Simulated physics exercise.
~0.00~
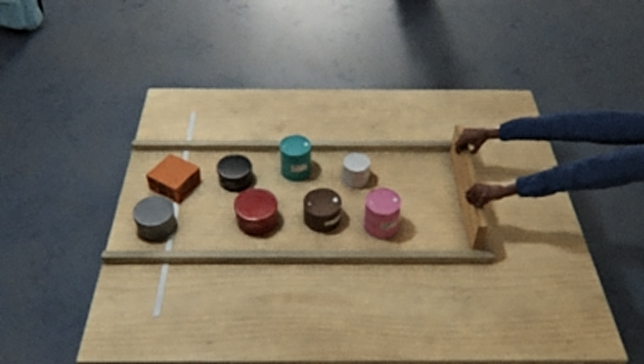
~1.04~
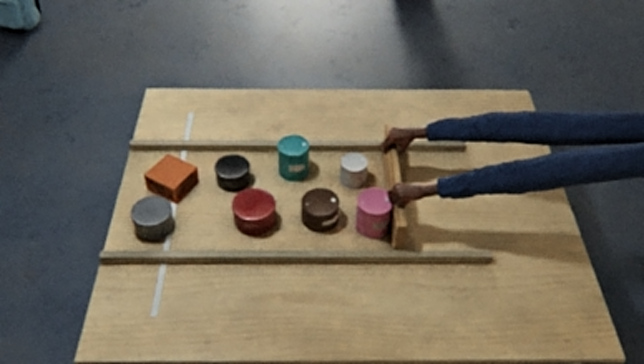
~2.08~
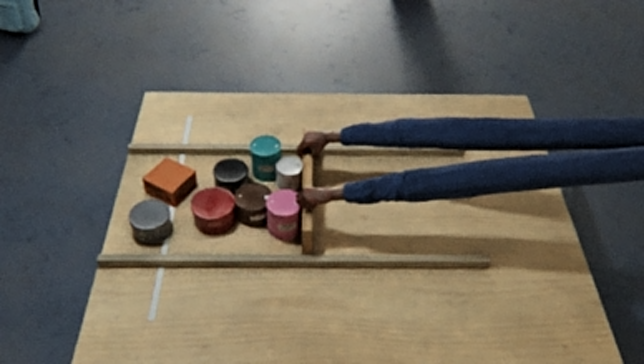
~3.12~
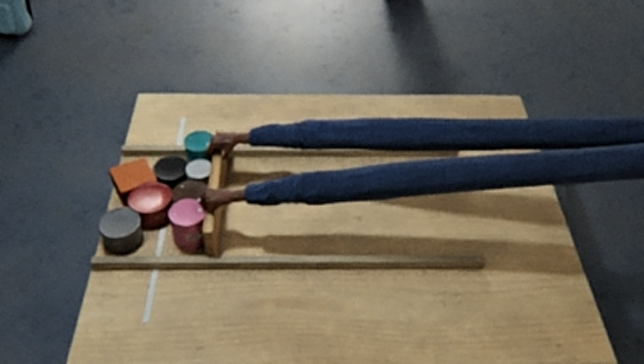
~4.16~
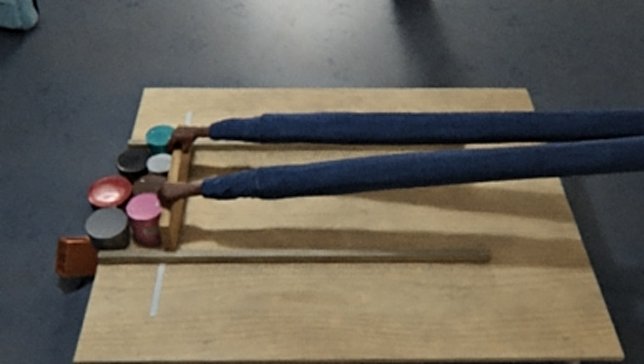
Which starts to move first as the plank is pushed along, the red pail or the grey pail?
The red pail starts to move first, sliding left as the containers bunch together. The grey pail starts moving only afterwards, as the plank pushes the group closer to the left edge.
